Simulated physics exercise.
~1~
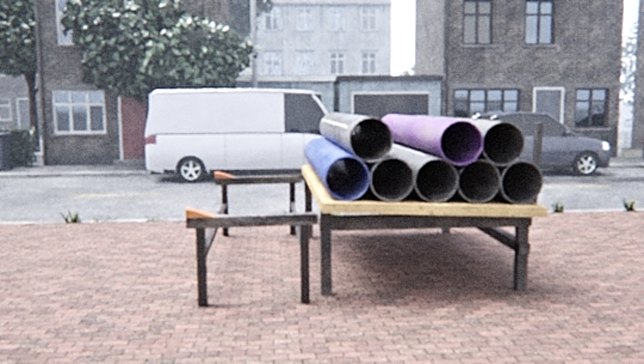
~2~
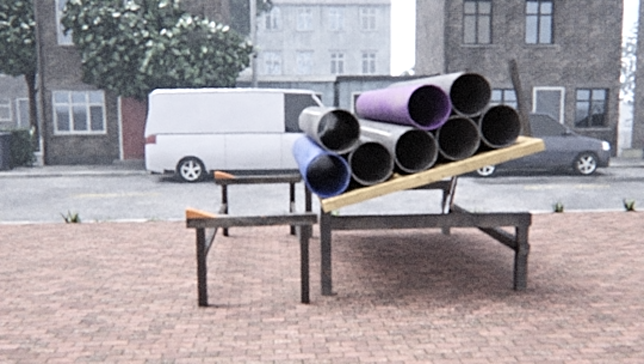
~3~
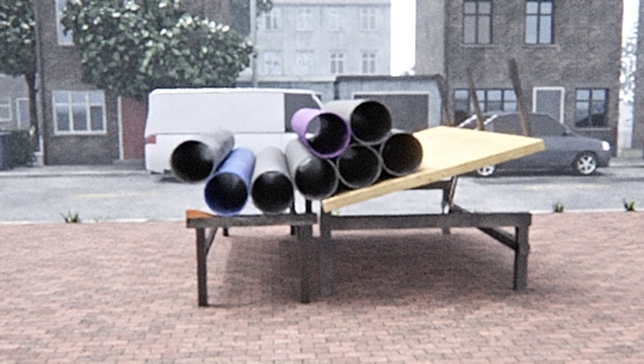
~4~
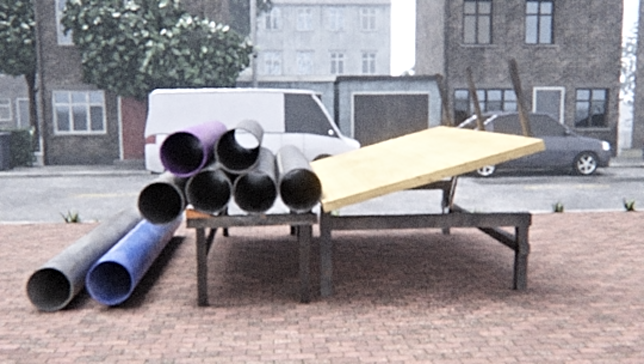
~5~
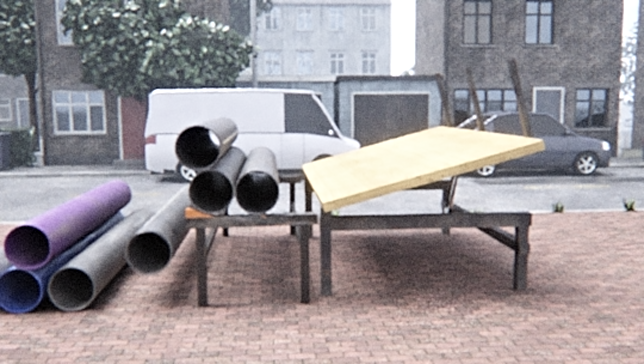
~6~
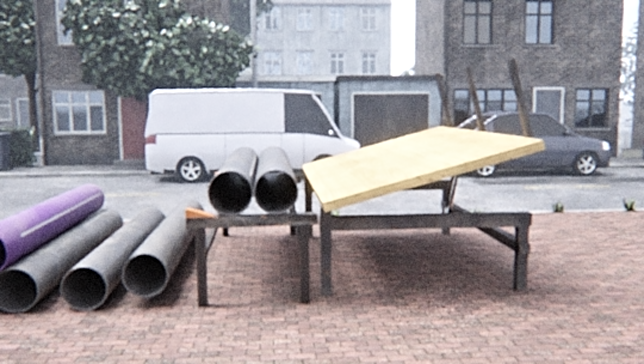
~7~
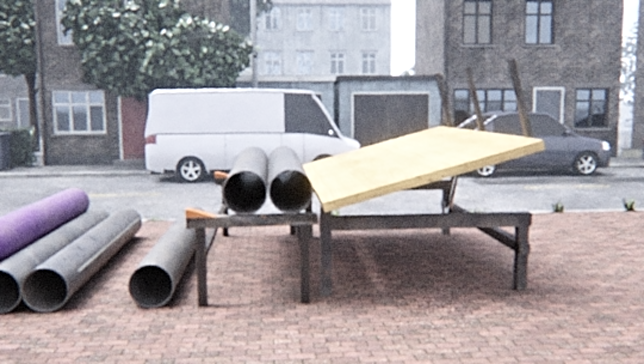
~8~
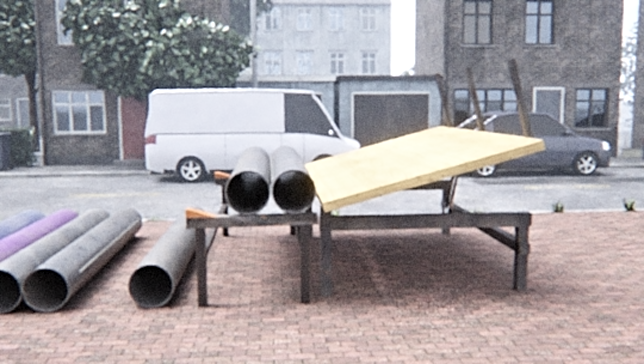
A wooden deck tilts and pipes roll left across a rack, most dropping onto the bricks.
